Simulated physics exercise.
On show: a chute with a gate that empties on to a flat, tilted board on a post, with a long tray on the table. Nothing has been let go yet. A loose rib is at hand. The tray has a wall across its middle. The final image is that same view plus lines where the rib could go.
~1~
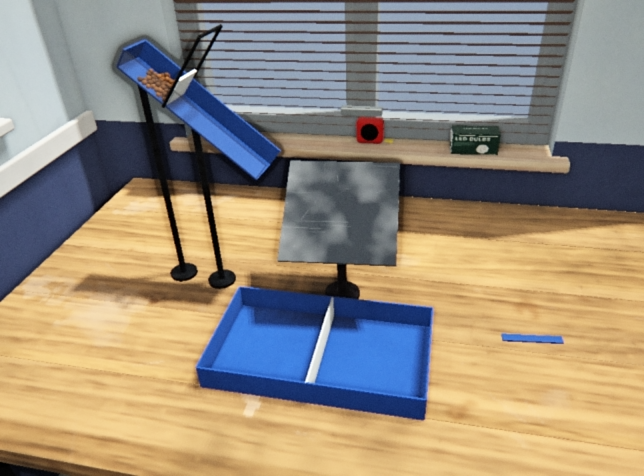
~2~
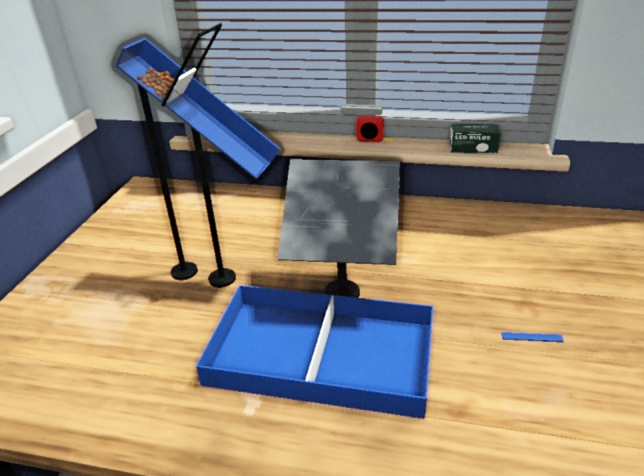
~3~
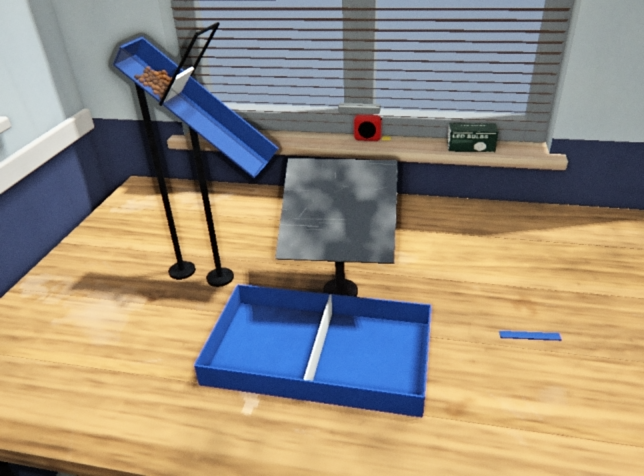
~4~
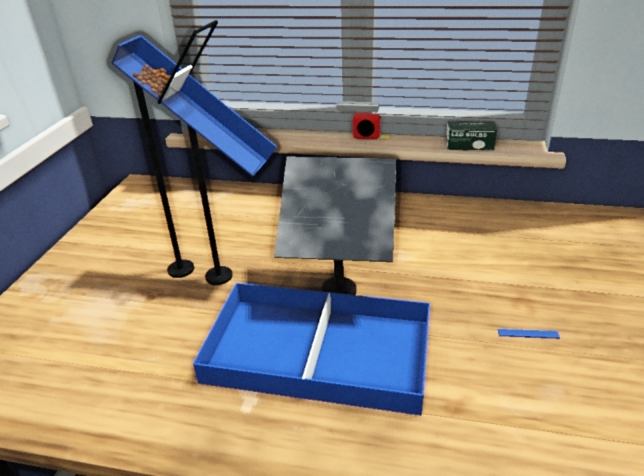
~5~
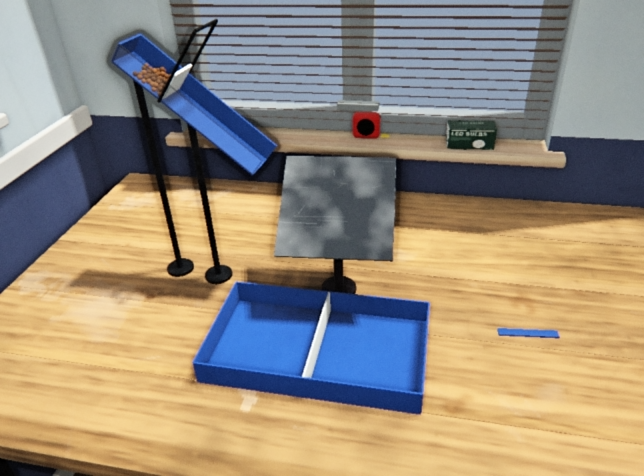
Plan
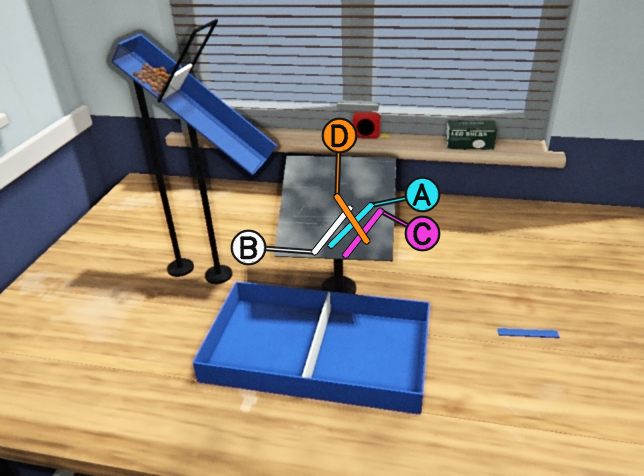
To begin with, a blue chute on black legs holds small orange-brown pieces behind a closed gate, above a tilted grey board and a divided blue tray on a wooden table. The view then shifts very slightly, while the pieces, gate, board, tray and loose blue strip all stay still.
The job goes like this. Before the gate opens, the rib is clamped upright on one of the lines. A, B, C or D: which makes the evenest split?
The best line is A.
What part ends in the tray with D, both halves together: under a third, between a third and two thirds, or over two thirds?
Line D gives over two thirds.
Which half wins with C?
Right.
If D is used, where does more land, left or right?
Right.
On the marked copy, line A from (371, 205) to (330, 245); line B from (349, 208) to (314, 252); line C from (380, 210) to (345, 255); line D from (337, 196) to (366, 241).
For line A, of what is caught, close to half in the left half, close to half in the right.
For line B, of what is caught, the bulk in the left half, close to a quarter in the right.
For line C, of what is caught, a small share in the left half, the bulk in the right.
For line D, of what is caught, a small share in the left half, all but a few in the right.
